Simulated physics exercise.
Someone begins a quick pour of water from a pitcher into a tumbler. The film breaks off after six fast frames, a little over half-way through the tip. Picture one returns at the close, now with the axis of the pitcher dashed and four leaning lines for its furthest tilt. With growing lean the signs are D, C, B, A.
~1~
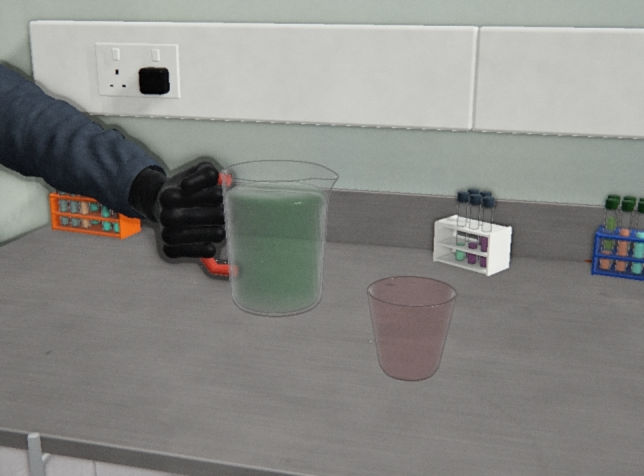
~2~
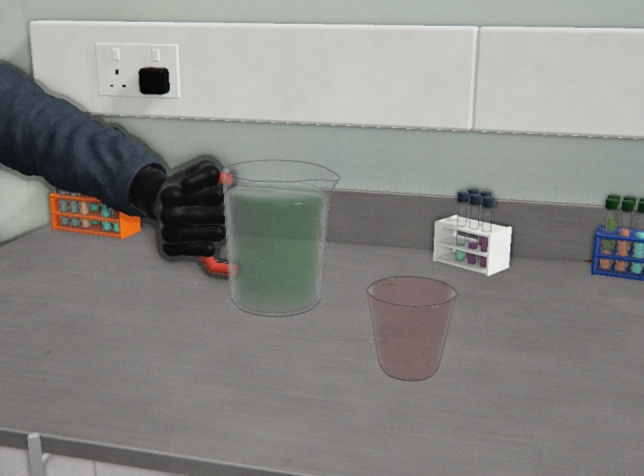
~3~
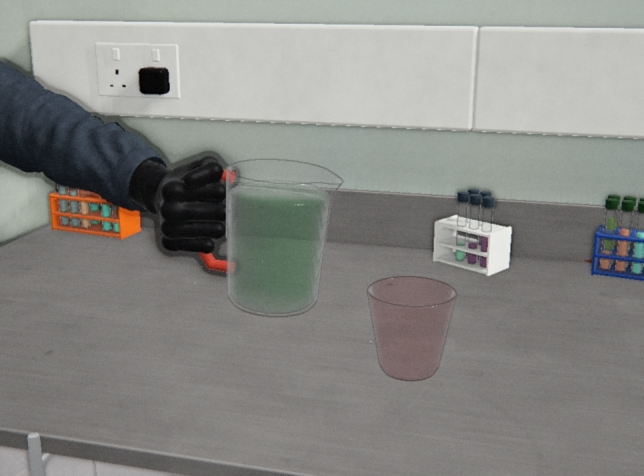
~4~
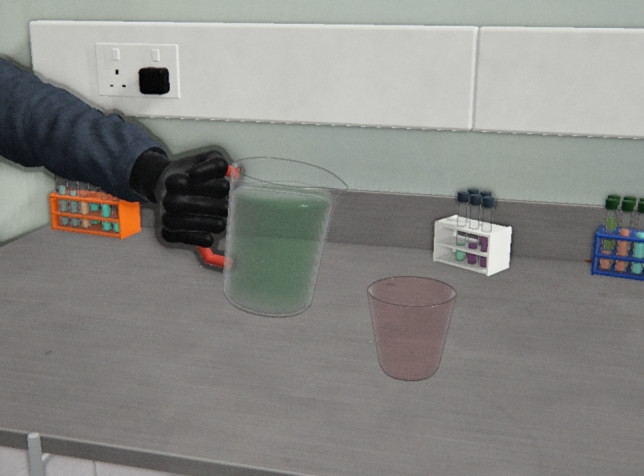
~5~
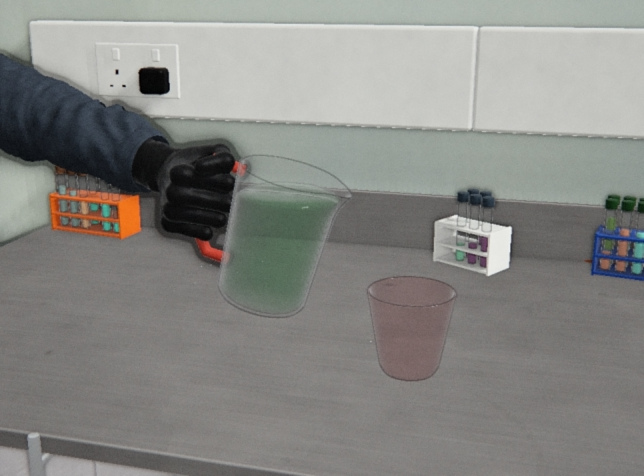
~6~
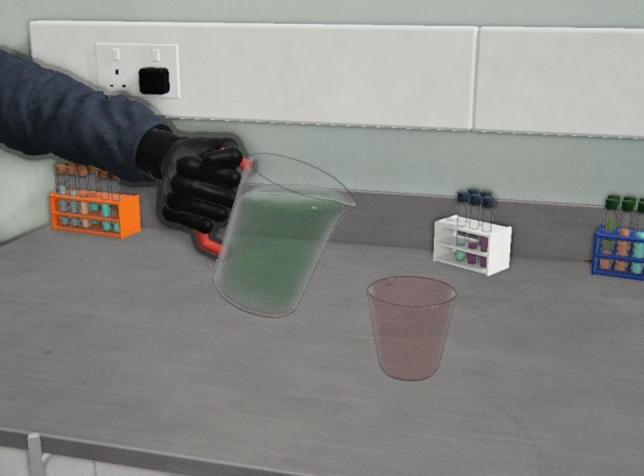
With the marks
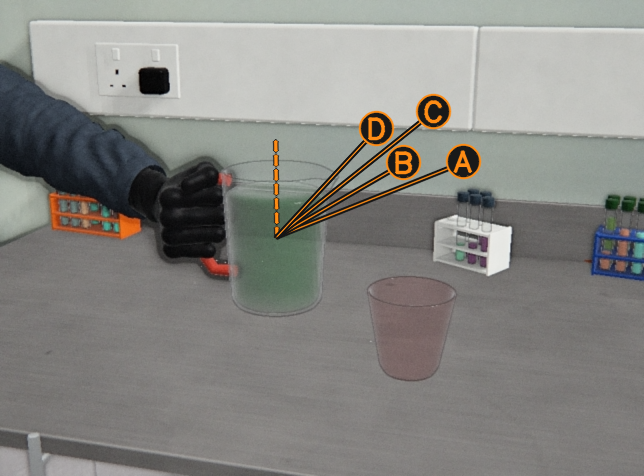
The clip shows a black-gloved hand holding a clear pitcher of green liquid by its red handle on a gray countertop, upright at first, then gradually tilting it to the right beside an empty-looking, reddish translucent tumbler.
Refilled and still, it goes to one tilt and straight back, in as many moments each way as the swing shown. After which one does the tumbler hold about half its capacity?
The answer is mark C.
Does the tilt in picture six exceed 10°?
Yes.
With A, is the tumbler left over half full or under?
Over.
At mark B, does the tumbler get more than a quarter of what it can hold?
Yes, it does.
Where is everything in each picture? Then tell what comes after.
Upright, lip at (336, 177); rim of the tumbler round (412, 290); nothing has left yet.
Upright, lip at (337, 178); nothing has left yet.
Tipped about 4°, lip at (340, 182); nothing has left yet.
Tipped about 9°, lip at (345, 188); nothing has left yet.
Tipped about 15°, lip at (350, 196); nothing has left yet.
Tipped about 21°, lip at (355, 204); nothing has left yet.
On the marked copy, A at (448, 168); B at (389, 171); C at (420, 122); D at (365, 141).
Choosing A, the tumbler ends with about 82 % of what it can hold; 6 % of the water is spilt.
Choosing B, the tumbler ends with about 69 % of what it can hold.
Choosing C, the tumbler ends with about 49 % of what it can hold.
Choosing D, the tumbler ends with about 32 % of what it can hold.
